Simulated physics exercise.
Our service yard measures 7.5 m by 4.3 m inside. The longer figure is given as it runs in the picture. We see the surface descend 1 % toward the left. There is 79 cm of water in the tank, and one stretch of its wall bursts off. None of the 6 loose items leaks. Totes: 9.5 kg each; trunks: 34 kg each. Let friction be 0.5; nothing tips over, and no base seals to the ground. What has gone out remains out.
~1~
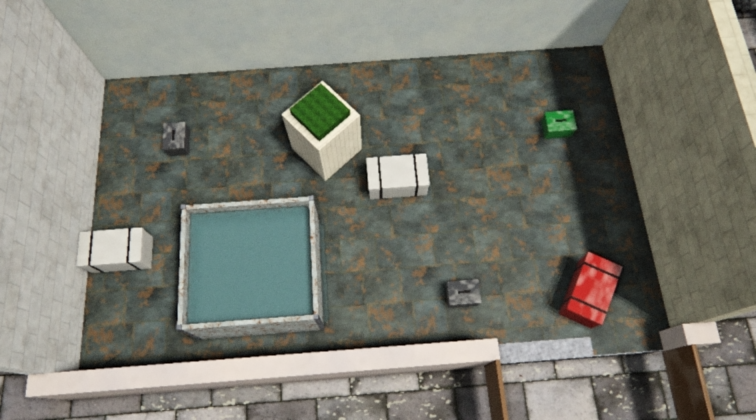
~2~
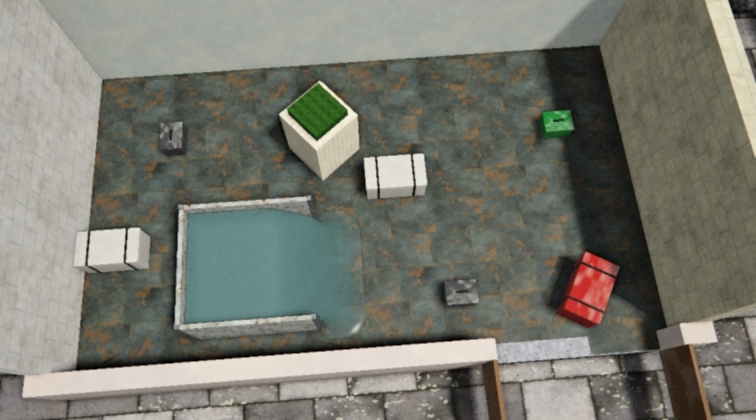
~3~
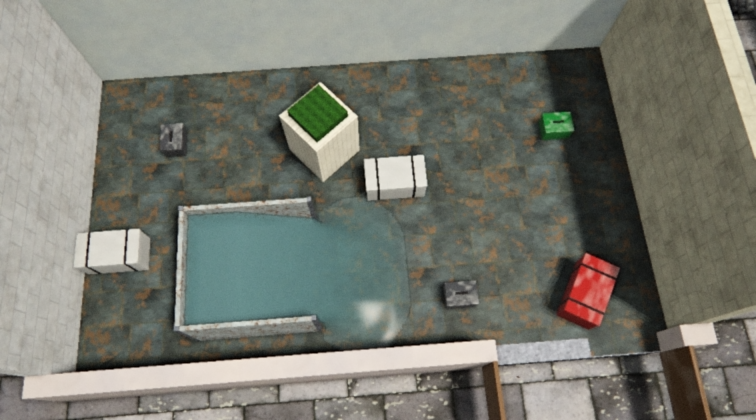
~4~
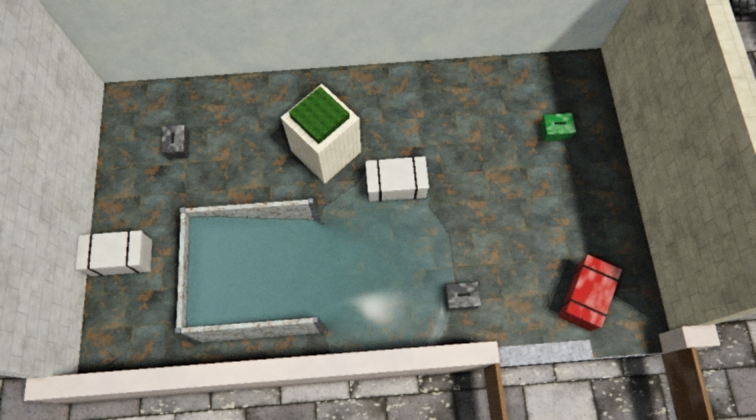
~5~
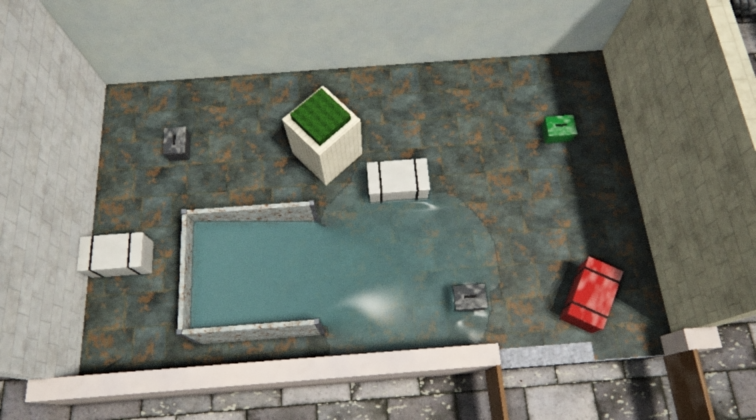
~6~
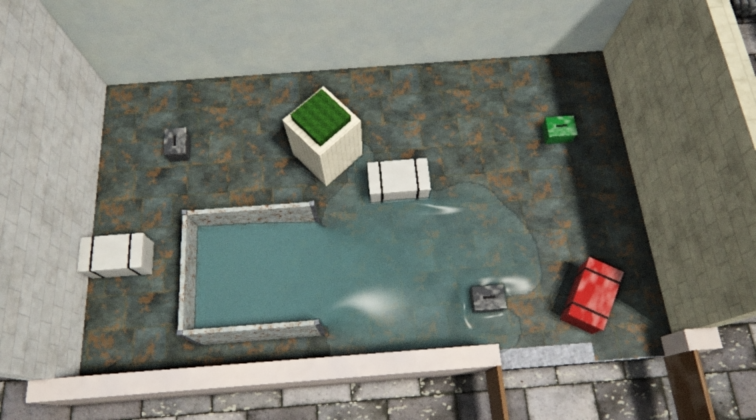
Water pours from the tank's open right side, spreads across the yard and shifts a small grey block.
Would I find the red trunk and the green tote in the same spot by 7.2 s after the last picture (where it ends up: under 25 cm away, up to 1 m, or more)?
As I see it, the red trunk ends up well away, the green tote ends up well away.
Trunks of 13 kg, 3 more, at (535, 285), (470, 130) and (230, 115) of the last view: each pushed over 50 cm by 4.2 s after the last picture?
Lab note - in order: Above threshold / above threshold / below threshold.
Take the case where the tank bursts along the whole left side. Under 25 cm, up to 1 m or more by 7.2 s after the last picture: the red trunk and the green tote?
Red trunk: Roughly where it was; green tote: Roughly where it was.
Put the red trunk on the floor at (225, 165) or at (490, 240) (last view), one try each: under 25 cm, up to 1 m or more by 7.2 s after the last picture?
One after the other: It stays more or less still, and then it is taken far off.
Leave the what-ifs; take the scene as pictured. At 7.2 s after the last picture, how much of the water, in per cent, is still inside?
74 %.
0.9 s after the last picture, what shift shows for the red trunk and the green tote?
50 and 0 cm or so by then.
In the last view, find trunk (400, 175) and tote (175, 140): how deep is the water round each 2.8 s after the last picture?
Depths: Near 2 cm, then near 0 cm.
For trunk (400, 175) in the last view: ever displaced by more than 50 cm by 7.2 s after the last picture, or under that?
It ends up outside the limit.
Then, 0.9 s after the last picture the red trunk is near (636, 296), 0.5 m from its start, aground; the green tote is near (562, 126), 0.0 m from its start, aground; 0 of 6 are out; 1 afloat.
Then, 2.8 s after the last picture the red trunk is near (626, 345), 0.7 m from its start, afloat; the green tote is near (551, 54), 1.1 m from its start, afloat; 0 of 6 are out; 3 afloat.
Then, 4.8 s after the last picture the red trunk has gone out; the green tote is near (328, 79), 3.4 m from its start, aground; 1 of 6 are out; 1 afloat.
Then, 7.2 s after the last picture the red trunk has gone out; the green tote is near (219, 98), 4.9 m from its start, aground; 1 of 6 are out; 0 afloat.
